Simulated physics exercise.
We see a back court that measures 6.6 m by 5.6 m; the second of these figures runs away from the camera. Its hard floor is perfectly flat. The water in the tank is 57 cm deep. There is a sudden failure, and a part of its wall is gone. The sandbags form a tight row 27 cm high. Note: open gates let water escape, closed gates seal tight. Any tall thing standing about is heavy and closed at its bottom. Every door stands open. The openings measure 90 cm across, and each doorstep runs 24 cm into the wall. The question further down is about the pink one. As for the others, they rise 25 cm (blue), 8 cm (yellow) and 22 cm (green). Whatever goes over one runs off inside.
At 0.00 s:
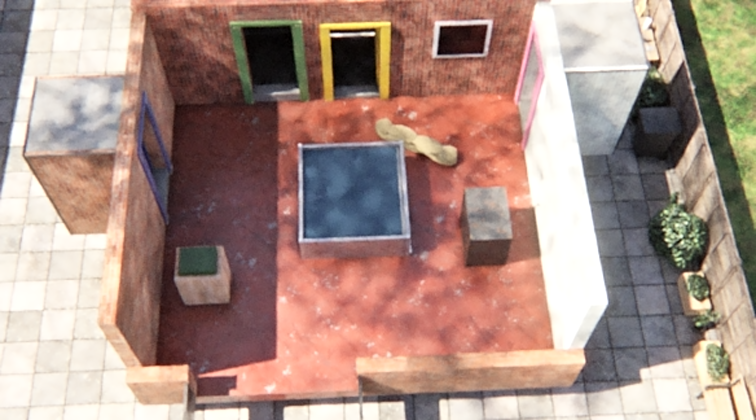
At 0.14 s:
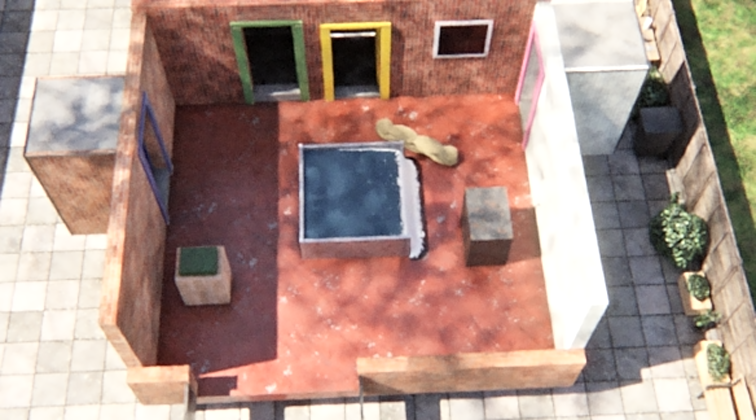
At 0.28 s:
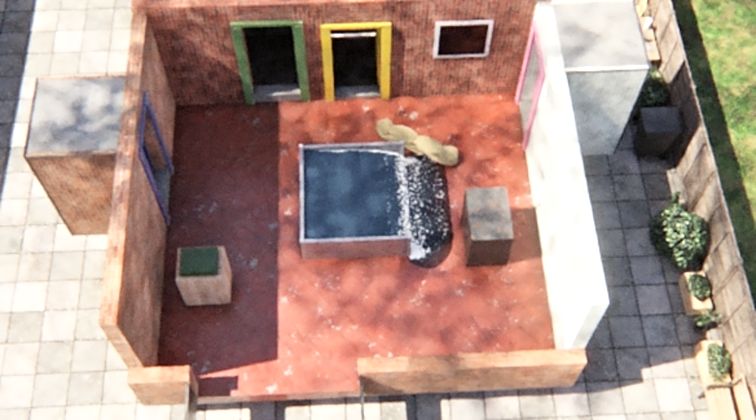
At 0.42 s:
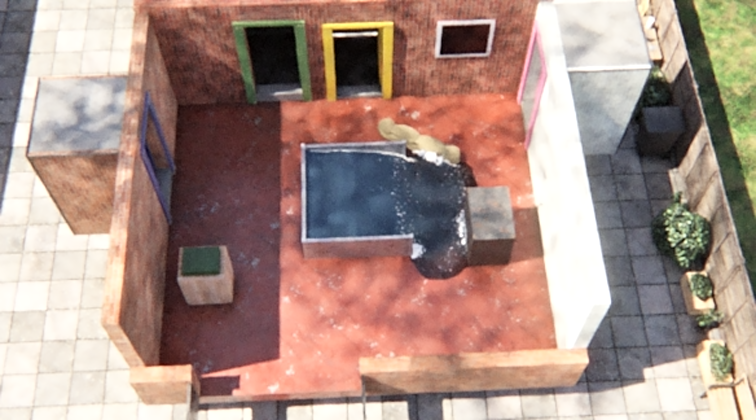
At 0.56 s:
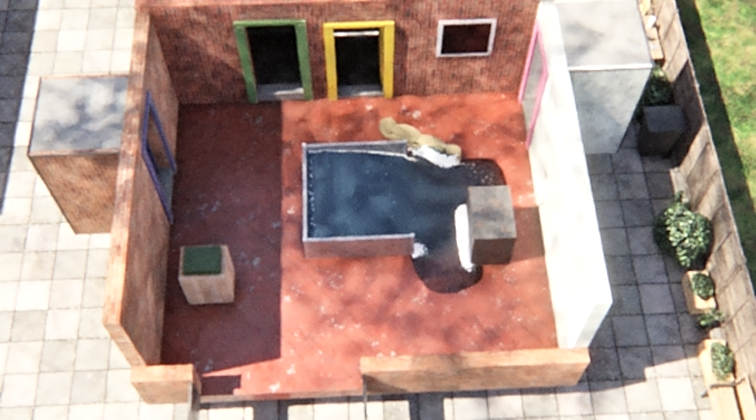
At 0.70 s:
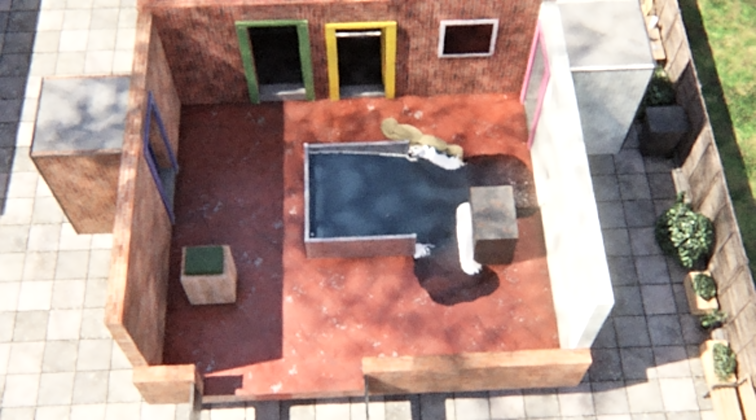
Water burst out through the right side of a square tank in a brick-walled courtyard, poured across the red floor, surged around a gray block, and spread in a dark pool toward the right-hand wall.
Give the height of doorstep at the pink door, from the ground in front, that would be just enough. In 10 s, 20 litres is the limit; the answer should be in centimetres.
Close to 12.5 cm.
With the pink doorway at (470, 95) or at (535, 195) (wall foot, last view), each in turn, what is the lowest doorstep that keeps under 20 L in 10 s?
In turn: About 14.5 cm, about 30 cm.
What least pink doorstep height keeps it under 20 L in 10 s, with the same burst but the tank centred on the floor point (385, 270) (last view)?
11.0 cm, give or take.
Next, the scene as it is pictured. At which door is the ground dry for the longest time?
That would be the blue door.
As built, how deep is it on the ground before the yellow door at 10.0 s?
Some 3.5 centimetres.
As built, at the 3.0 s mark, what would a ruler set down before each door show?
Depths in cm - blue: 0, pink: 17, yellow: 2, green: 0.
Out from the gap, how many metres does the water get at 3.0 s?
About 3.8 m.
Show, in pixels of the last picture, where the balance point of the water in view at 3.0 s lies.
I'd say around (448, 217).
After 1.4 s water covers 20 % of the floor, deepest (40 cm) near (531, 188); 6 cm at the pink door, 0 litres in over its 18 cm doorstep.
After 3.0 s water covers 45 % of the floor, deepest (29 cm) near (518, 100); 17 cm at the pink door, 0 litres in over its 18 cm doorstep.
After 10.0 s water covers 95 % of the floor, deepest (10 cm) near (161, 384); 7 cm at the pink door, 4 litres in over its 18 cm doorstep.
At the pink door as built, the water arrived by 1.3 s and peaked near 17 cm at 3.0 s.
Run again over the same 10 s with other heights there, 31 litres in over 10.5 cm, 13 litres over 14 cm. The limit of 20 litres is kept from about 12.5 cm up.
